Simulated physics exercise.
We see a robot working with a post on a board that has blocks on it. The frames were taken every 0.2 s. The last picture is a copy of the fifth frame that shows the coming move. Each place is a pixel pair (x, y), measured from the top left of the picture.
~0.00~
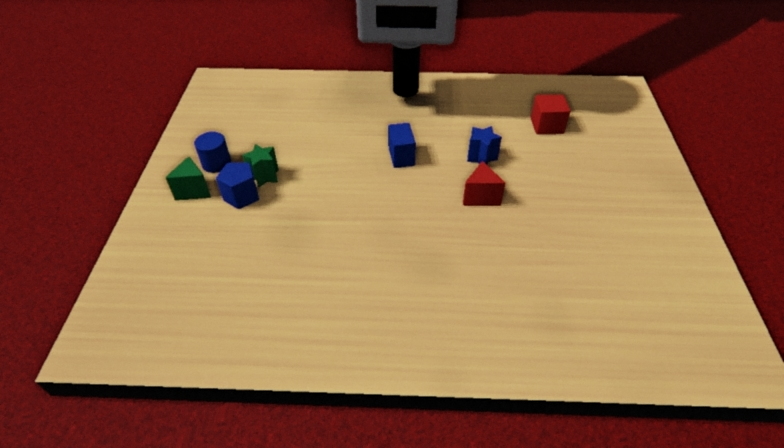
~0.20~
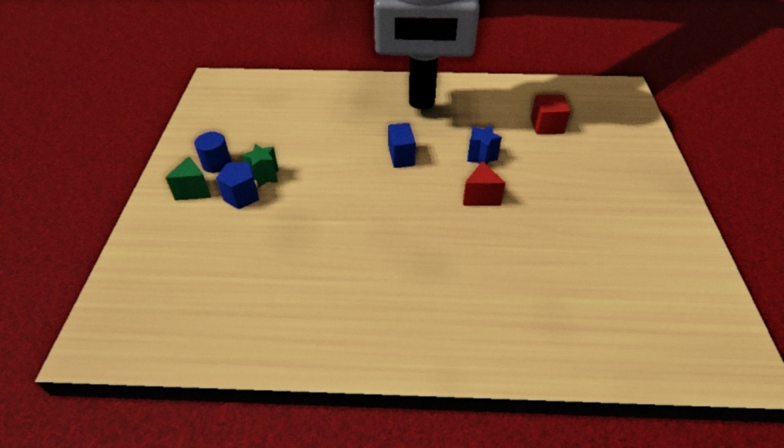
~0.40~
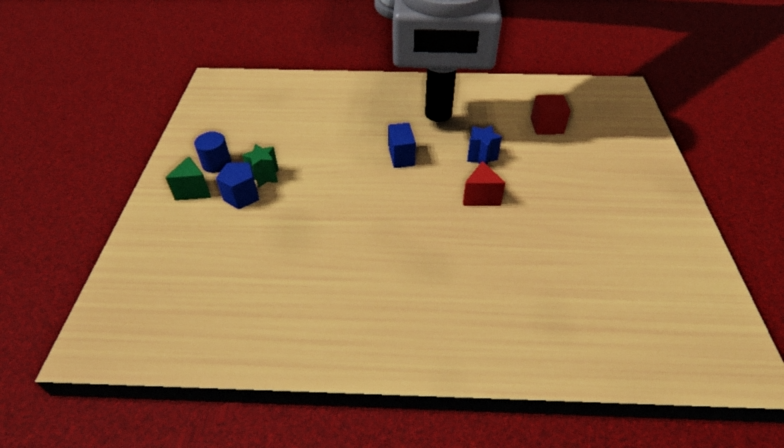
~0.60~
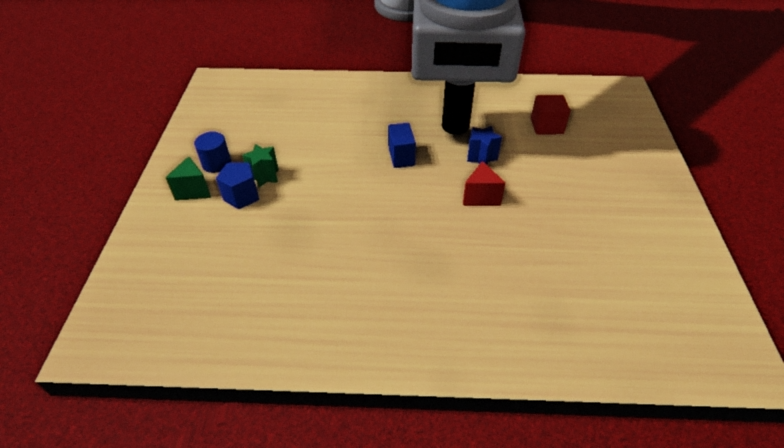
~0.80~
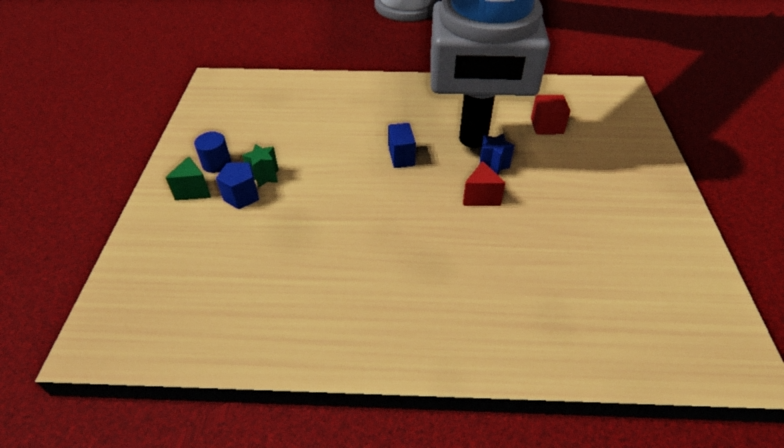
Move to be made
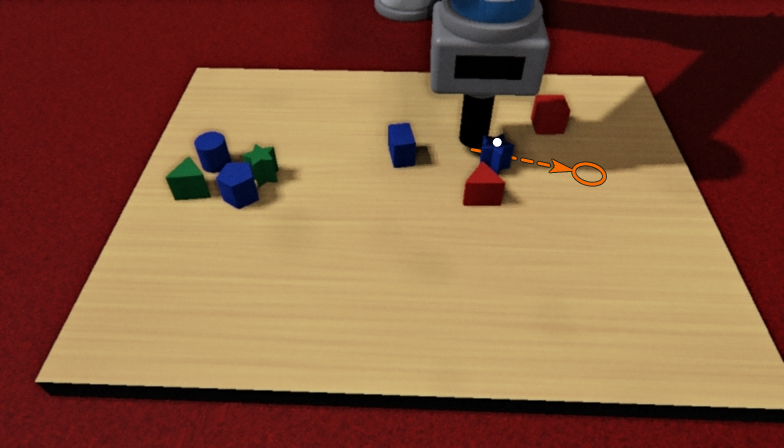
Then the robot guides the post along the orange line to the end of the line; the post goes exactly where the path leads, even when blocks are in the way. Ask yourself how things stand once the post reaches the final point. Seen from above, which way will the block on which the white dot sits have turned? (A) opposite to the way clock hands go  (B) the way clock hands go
My pick is B.
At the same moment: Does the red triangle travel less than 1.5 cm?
Final answer: Yes.
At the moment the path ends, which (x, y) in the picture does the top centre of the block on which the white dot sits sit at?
The spot you're after is about (525, 154) in the image.
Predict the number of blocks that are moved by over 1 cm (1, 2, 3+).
Of all the blocks, just one travels more than a centimetre.
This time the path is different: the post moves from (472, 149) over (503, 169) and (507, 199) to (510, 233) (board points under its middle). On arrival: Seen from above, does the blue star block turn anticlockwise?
Yes, that is what happens.
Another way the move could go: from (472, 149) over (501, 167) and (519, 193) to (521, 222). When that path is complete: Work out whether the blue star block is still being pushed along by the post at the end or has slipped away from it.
The block gets away.
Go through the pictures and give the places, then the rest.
In the first frame, post's lower end (406, 90); red triangle (485, 175); blue star block (485, 134); red four-sided block (553, 103).
In the second frame, post (422, 102); blocks still.
In the third frame, post (438, 114); blocks still.
In the fourth frame, post (456, 127); blocks still.
In the fifth frame, post (473, 139); red triangle (485, 175); blue star block (497, 142); red four-sided block (553, 103).
Drawn move, from (472, 149) directly to (589, 174); the dot is on the blue star block.
The first path, step by step. One third of the way, post (512, 147); blue star block (519, 153), turned 70° clockwise.
Two thirds of the way, post (552, 155); blue star block (525, 154), turned 110° clockwise.
At the end, post (593, 164); red triangle still; blue star block (525, 154), turned 110° clockwise; red four-sided block still.
